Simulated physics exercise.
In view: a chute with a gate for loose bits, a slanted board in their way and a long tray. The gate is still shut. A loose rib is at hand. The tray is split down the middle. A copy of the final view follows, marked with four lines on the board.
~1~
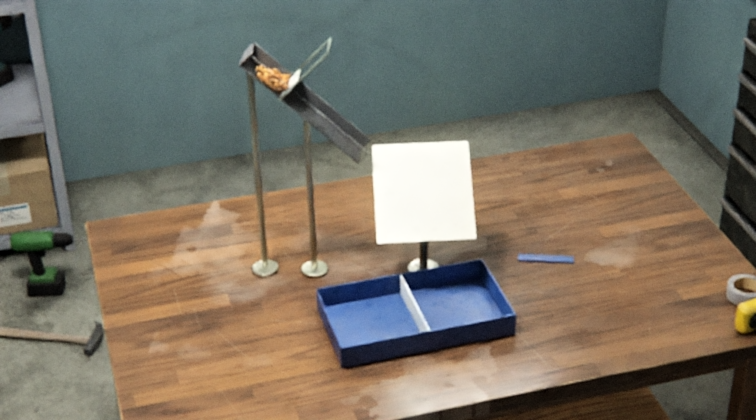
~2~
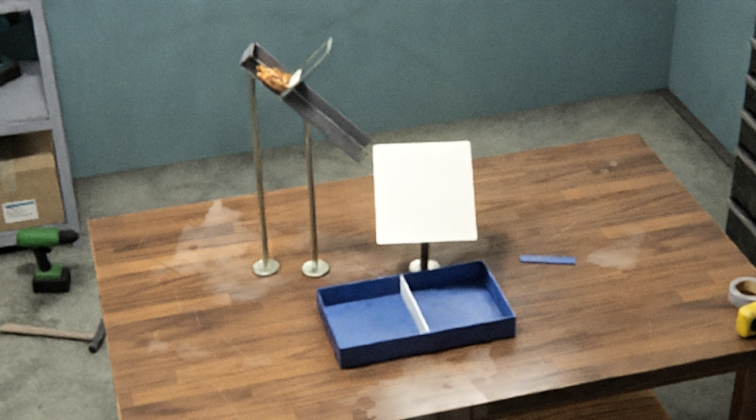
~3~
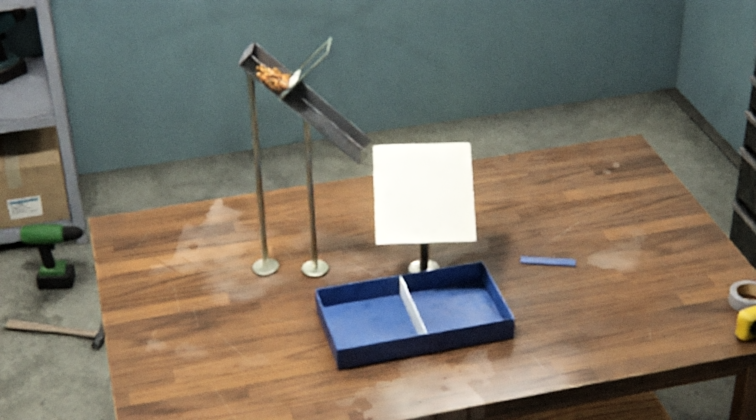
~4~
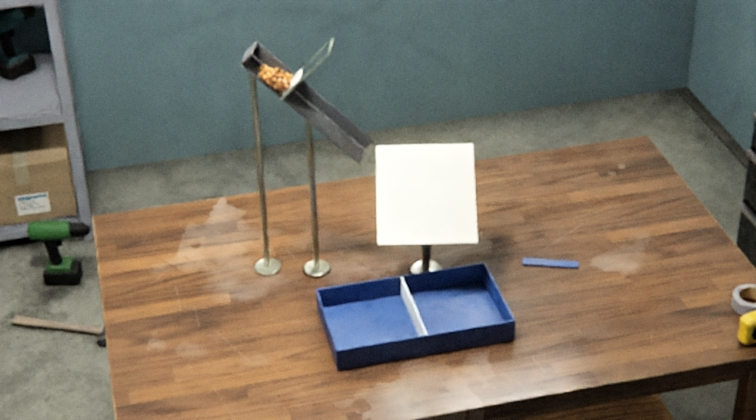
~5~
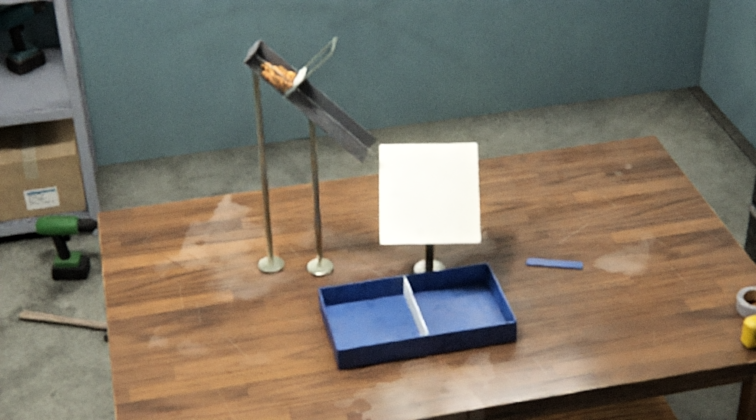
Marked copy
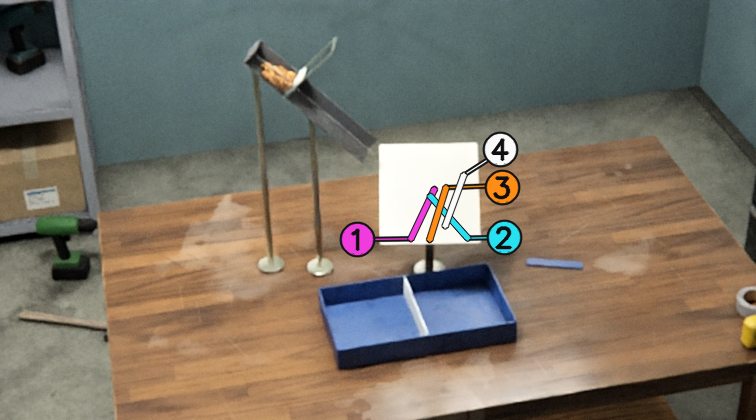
A dark, sloping chute held small orange-brown bits behind a gate, above a tilted white board and a divided blue tray on a wooden table; nothing moved except the view, which shifted slightly.
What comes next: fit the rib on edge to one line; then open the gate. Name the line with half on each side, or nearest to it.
Line 3 does it best.
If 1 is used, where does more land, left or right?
The left half.
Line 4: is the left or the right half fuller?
The right half.
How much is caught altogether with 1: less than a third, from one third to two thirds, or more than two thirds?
It is more than two thirds.
On the marked copy, line 1 from (434, 189) to (410, 238); line 2 from (430, 196) to (467, 238); line 3 from (446, 187) to (429, 239); line 4 from (463, 175) to (445, 225).
With 1, of what is caught, all but a few in the left half, a small share in the right.
With 2, of what is caught, a small share in the left half, all but a few in the right.
With 3, of what is caught, close to a third in the left half, close to two thirds in the right.
With 4, of what is caught, a small share in the left half, the bulk in the right.
